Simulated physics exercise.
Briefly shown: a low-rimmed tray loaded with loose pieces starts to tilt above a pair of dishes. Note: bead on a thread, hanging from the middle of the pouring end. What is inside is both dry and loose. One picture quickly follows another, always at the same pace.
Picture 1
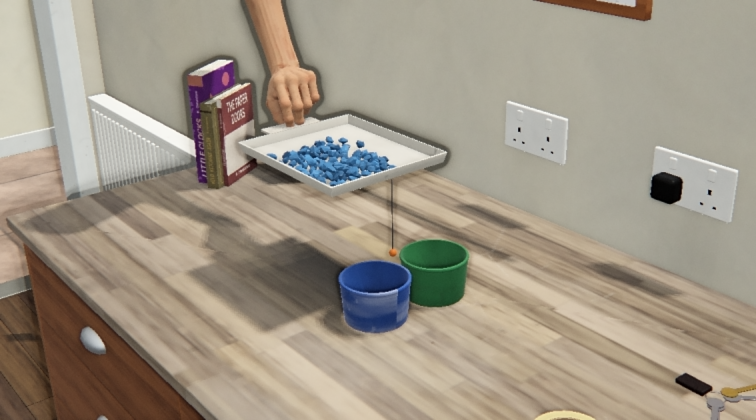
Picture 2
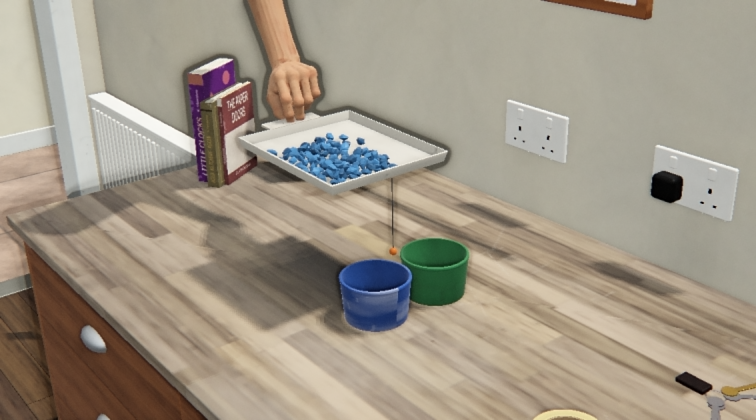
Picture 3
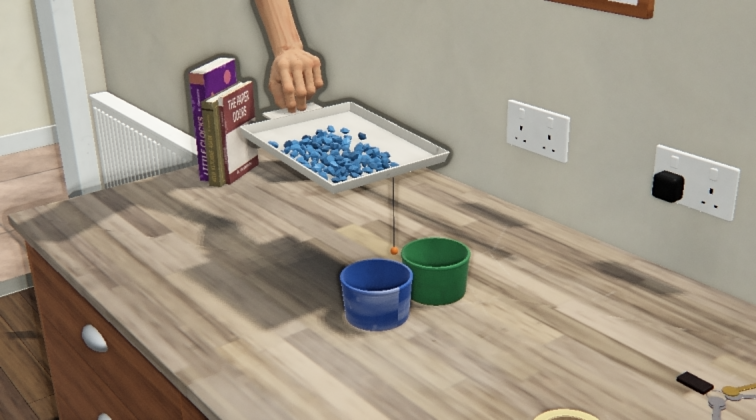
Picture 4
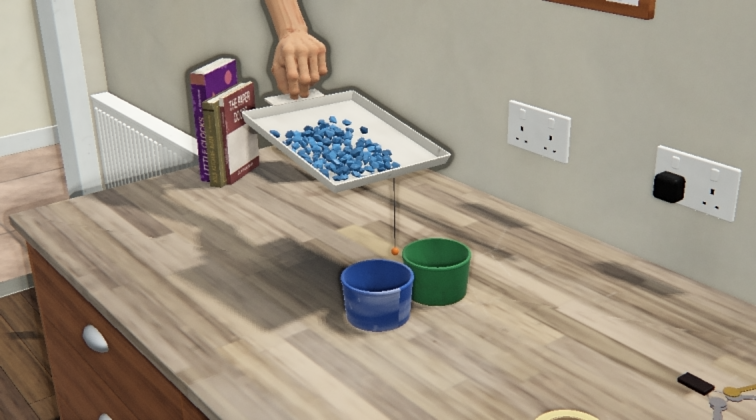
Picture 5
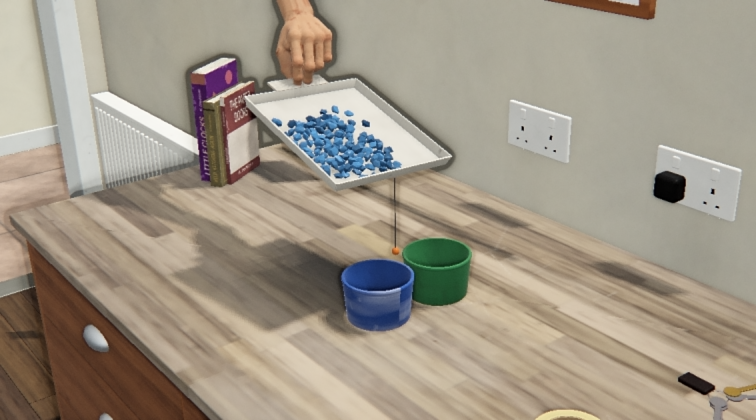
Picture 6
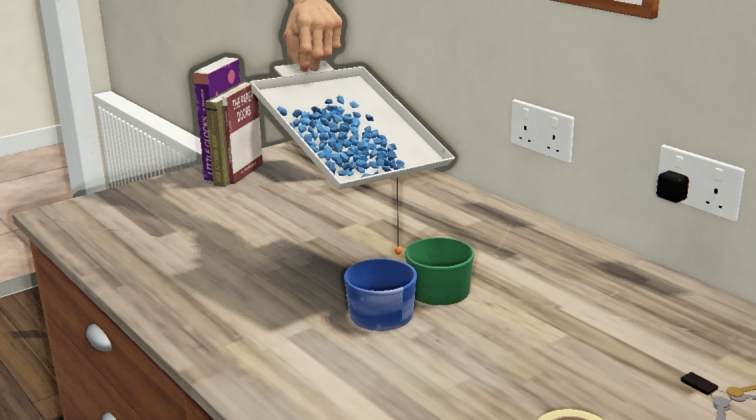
On a wooden countertop, a hand held a white tray of loose blue stones above a blue dish and a green one, then gradually raised the back so the tray sloped toward the front.
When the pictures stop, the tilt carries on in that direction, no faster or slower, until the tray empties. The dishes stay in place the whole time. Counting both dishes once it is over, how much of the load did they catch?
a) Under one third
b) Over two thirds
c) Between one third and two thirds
Between one third and two thirds (c).
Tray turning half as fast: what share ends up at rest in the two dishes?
About 60 %.
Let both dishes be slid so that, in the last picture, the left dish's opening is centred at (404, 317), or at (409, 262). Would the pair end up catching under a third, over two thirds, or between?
At the first place under a third, at the second the middle third.
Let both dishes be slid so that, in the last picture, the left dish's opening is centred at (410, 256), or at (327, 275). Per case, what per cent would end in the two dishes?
Close to 30 in a hundred, then close to 0 in a hundred.
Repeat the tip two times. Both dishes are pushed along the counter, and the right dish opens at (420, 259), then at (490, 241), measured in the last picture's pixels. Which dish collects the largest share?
The first arrangement gives the one at right, the second arrangement gives the one at left.
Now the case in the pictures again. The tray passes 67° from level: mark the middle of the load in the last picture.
The load is centred about (394, 162).
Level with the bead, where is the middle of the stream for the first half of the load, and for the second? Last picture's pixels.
The opening part goes through (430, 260); what follows goes through (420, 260).
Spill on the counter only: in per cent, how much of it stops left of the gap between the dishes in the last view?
Near 10 in a hundred.
Soon after the last picture, tray tipped steeply; nearly all on the tray; a small part in the air.
A little later, tray tipped past a quarter turn; about a quarter on the tray; a small part in the left dish; about a quarter in the right dish; about a third outside both; a small part in the air.
Later still, tray tipped past a quarter turn; a small part in the left dish; about a third in the right dish; about half outside both.
At rest, tray tipped past a quarter turn; a small part in the left dish; about a third in the right dish; about half outside both.
